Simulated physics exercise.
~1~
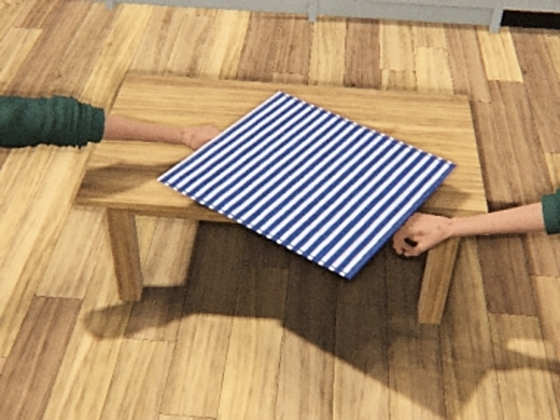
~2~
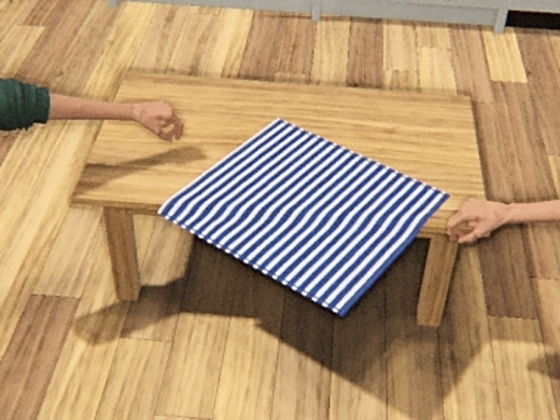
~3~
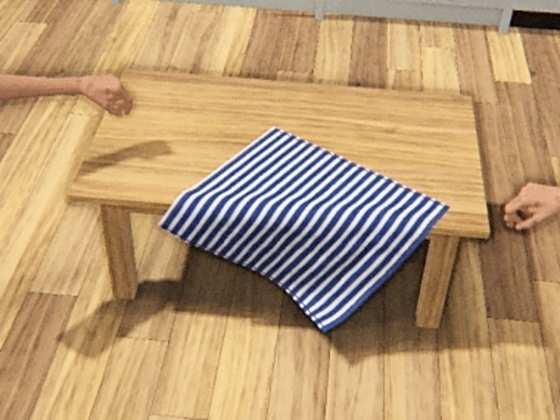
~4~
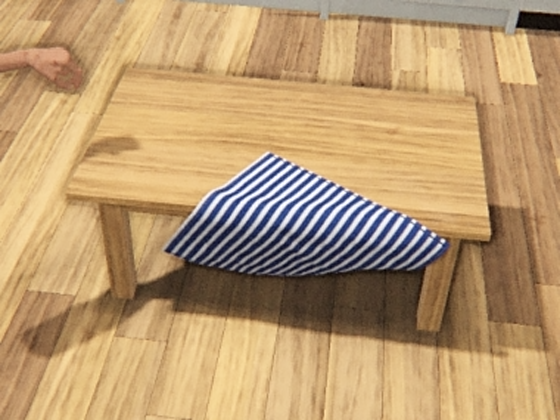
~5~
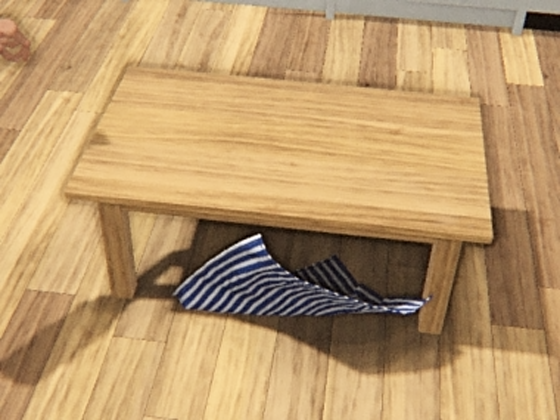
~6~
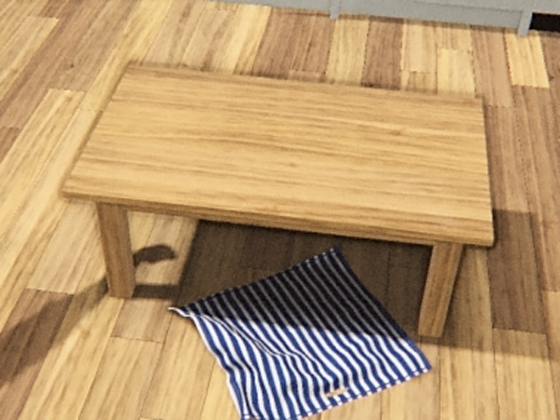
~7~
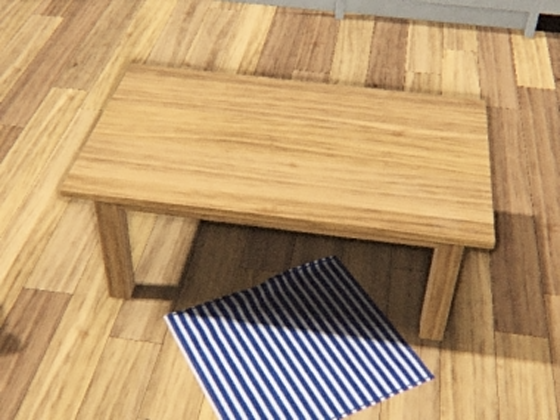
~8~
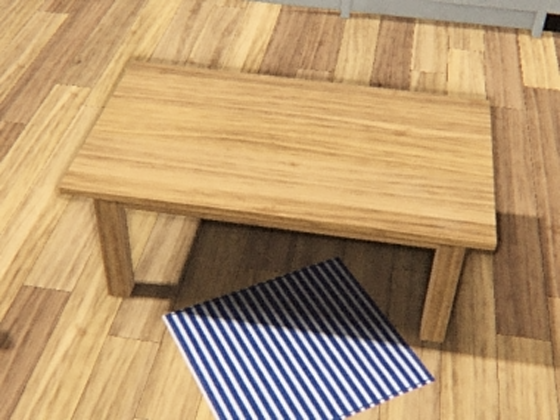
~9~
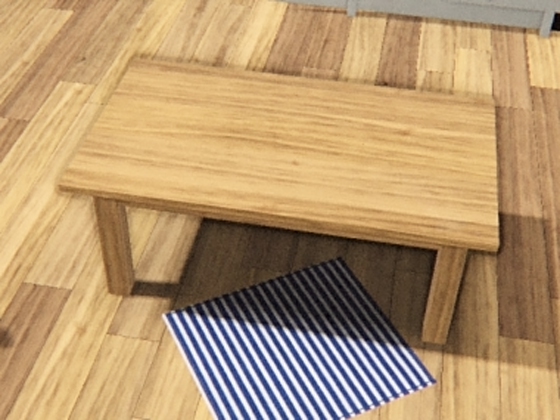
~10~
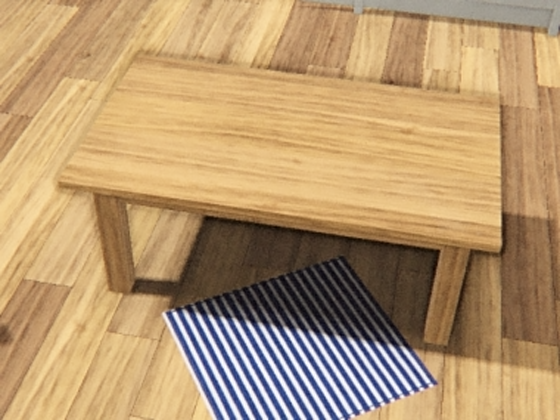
A blue-and-white striped hand towel, let go by two hands, landed partly over the near edge of a wooden table, drooped, and slid off the front. It dropped to the wood floor and ended up lying flat, partly in the table's shadow.
